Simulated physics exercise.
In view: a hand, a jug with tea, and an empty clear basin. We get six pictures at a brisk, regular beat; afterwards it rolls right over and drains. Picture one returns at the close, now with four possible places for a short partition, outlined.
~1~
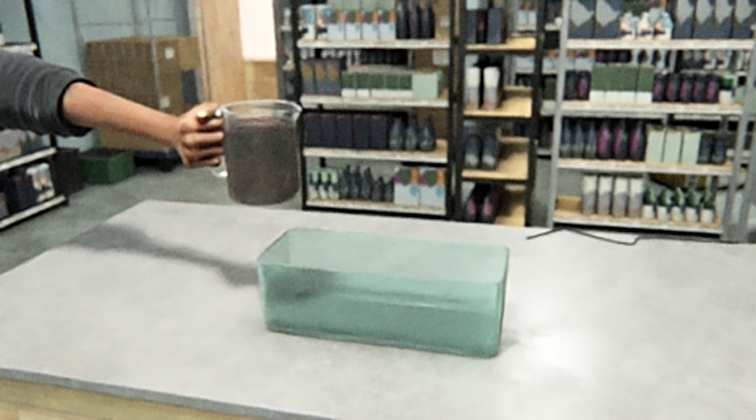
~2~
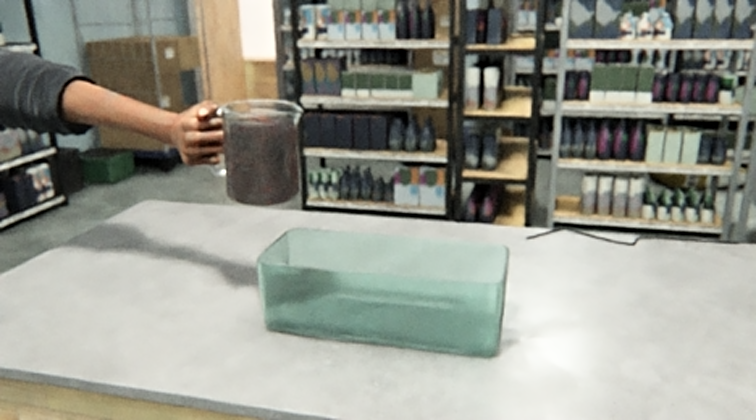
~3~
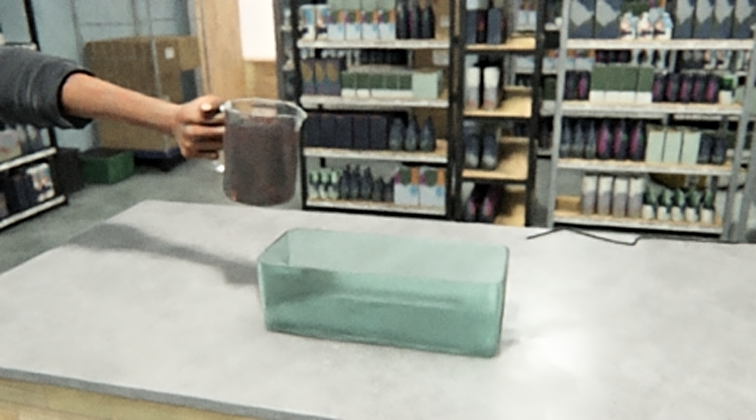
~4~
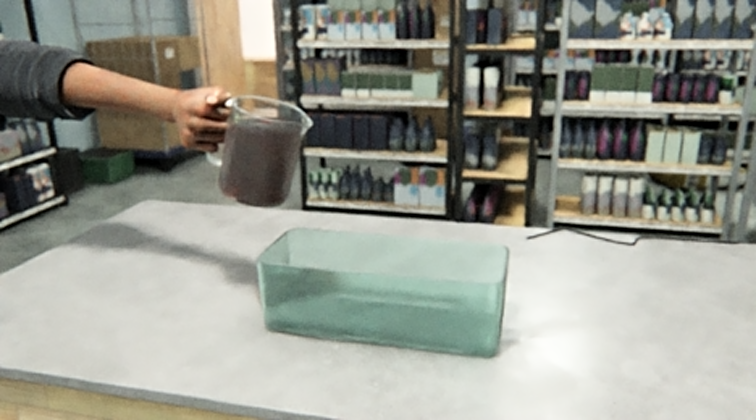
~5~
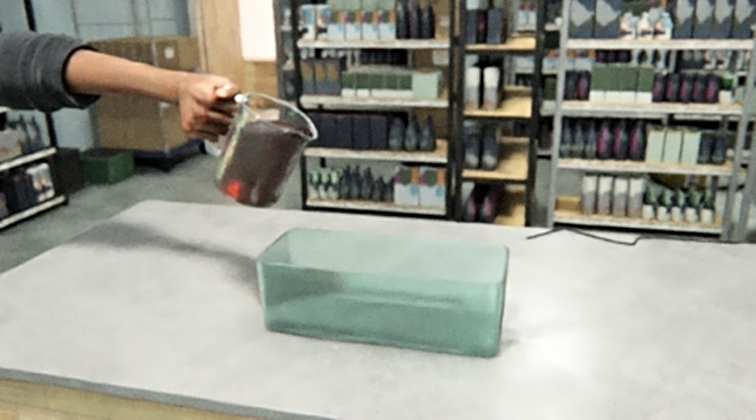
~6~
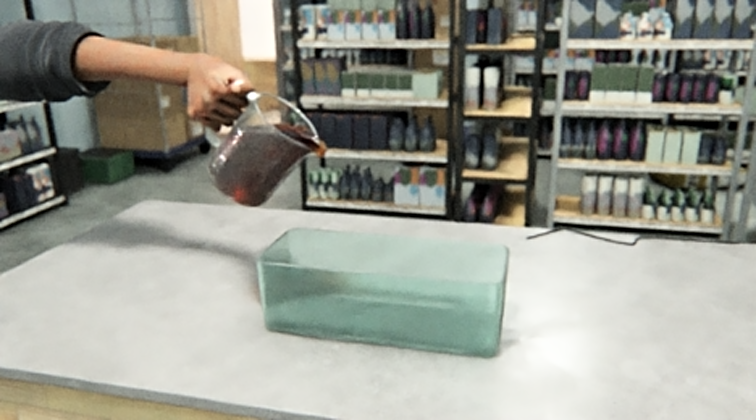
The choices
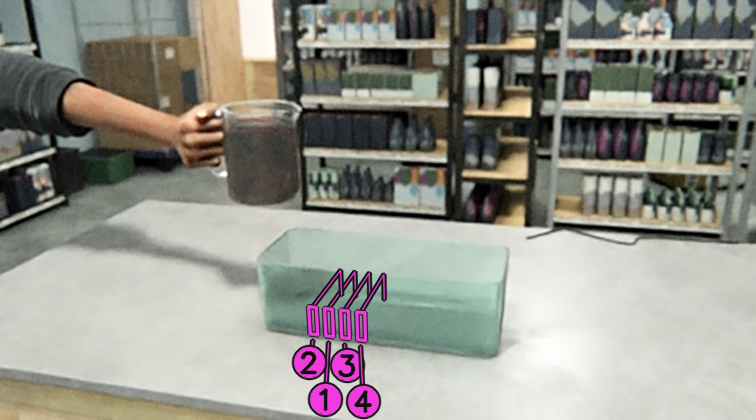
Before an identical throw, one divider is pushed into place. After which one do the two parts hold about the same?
3 works best here.
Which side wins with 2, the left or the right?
The right side.
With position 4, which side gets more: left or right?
More ends on the left.
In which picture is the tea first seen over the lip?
Picture 6.
In magenta, 1 at (328, 342); 2 at (312, 340); 3 at (344, 344); 4 at (360, 346).
With 1, about 23 % ends left of the wall and 76 % right of it.
With 2, about 5 % ends left of the wall and 93 % right of it.
With 3, about 51 % ends left of the wall and 47 % right of it.
With 4, about 76 % ends left of the wall and 16 % right of it; 8 % is lost outside.
